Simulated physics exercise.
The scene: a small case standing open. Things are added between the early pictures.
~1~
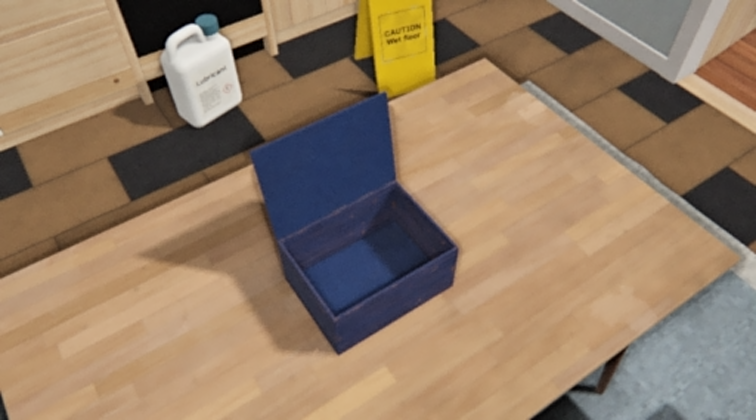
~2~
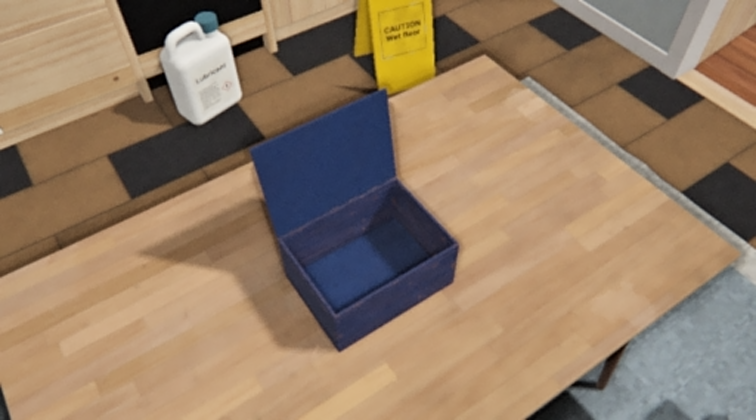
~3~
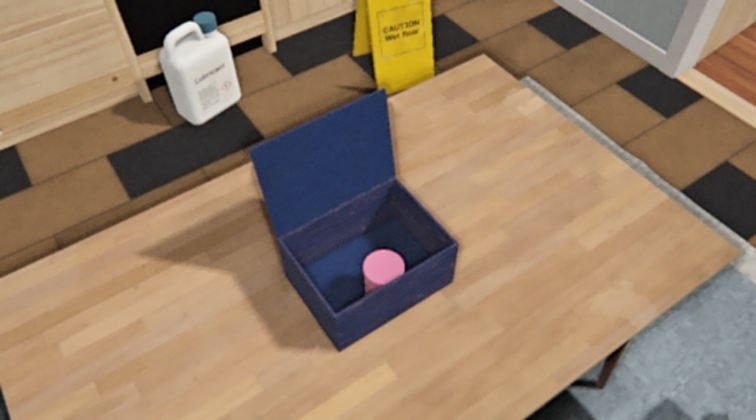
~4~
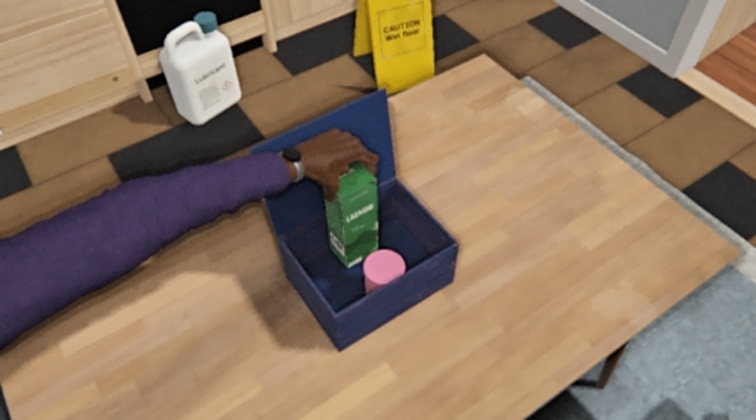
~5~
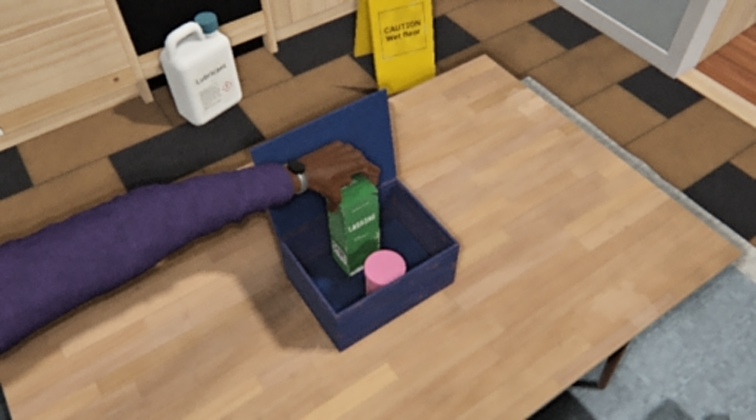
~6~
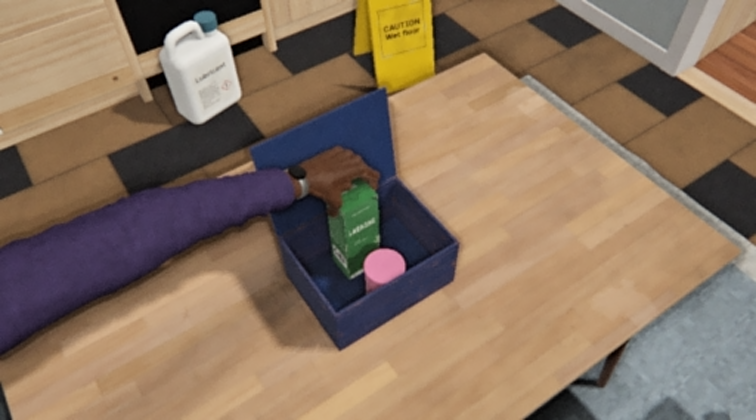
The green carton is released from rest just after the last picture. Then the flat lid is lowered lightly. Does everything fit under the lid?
Outcome: The lid is held up.
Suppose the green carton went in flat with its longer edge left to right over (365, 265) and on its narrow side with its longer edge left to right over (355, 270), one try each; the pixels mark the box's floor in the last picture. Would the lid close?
First, it sits on the rim; second, it shuts flat.
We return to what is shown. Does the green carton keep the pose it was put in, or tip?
The green carton ends up tilted.
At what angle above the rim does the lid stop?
About 40°.
Then, 1.20 s after the last picture, lid starting down.
Then, 2.20 s after the last picture, lid 73° above the rim.
Then, 2.90 s after the last picture, lid 58° above the rim; green carton tipped 11° from how it was near (360, 234).
Then, 4.30 s after the last picture, lid 44° above the rim; green carton tipped 23° from how it was near (364, 240).
At rest, lid 39° above the rim; left askew, green carton; pink tin in place. Seen from the same camera at the end, green carton near (365, 241).
